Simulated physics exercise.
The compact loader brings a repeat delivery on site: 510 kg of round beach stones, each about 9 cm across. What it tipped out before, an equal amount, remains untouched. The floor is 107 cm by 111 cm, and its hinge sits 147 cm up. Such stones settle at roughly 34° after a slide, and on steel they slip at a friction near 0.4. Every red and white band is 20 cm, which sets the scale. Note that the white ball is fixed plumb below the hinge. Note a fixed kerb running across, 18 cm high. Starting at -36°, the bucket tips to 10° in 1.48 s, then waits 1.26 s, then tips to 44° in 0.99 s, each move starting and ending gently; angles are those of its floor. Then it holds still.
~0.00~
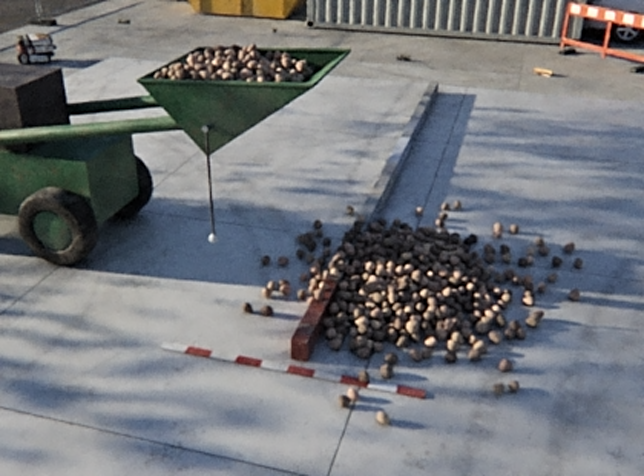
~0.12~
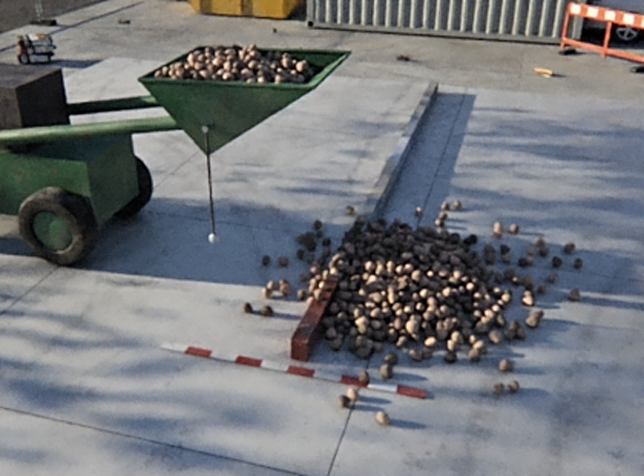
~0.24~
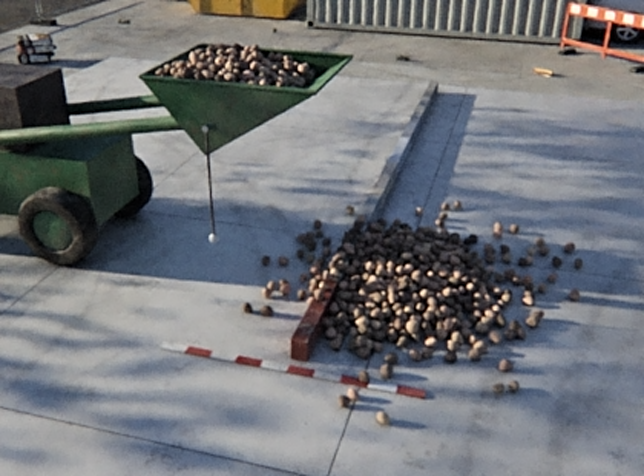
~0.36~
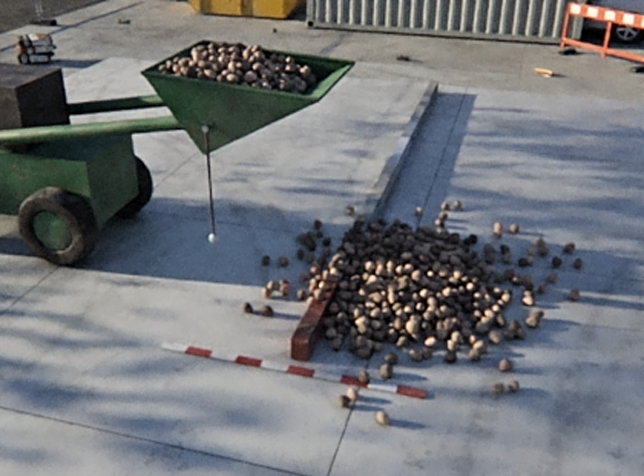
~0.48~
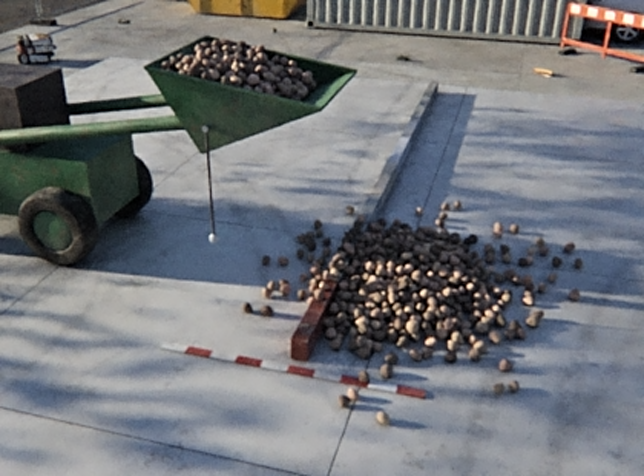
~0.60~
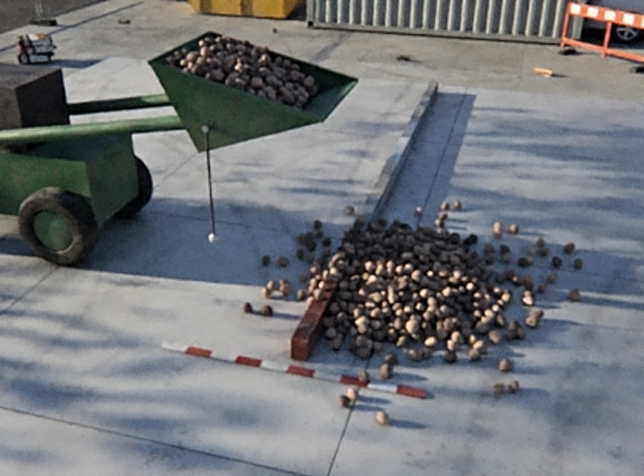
We see a green bucket full of brown and pale stones on a wheeled machine tilt slowly down to the right, the stones shifting slightly inside it, while a scattered heap beside a low kerb lies still.
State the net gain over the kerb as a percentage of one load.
55 %.
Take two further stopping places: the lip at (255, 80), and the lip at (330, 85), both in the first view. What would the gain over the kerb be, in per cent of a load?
The first would add around 10 per cent, the second around 75 per cent.
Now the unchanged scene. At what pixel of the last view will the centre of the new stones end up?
I'd say close to (355, 260).
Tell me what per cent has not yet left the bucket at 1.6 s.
100 % still inside.
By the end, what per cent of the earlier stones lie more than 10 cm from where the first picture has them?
The answer is about 5 per cent.
After 1.1 s the floor is at 3°; in per cent of one load, 100 in the bucket, 8 on this side of the kerb, 92 over the kerb; the foremost stones are at (557, 264).
After 1.6 s the floor is at 10°; in per cent of one load, 98 in the bucket, 10 on this side of the kerb, 92 over the kerb; the foremost stones are at (557, 264).
After 4.2 s the floor is at 44°; in per cent of one load, 0 in the bucket, 54 on this side of the kerb, 146 over the kerb; the foremost stones are at (557, 264).
After 6.9 s the floor is at 44°; in per cent of one load, 0 in the bucket, 53 on this side of the kerb, 146 over the kerb; the foremost stones are at (557, 264). Net gain over the kerb, 55.
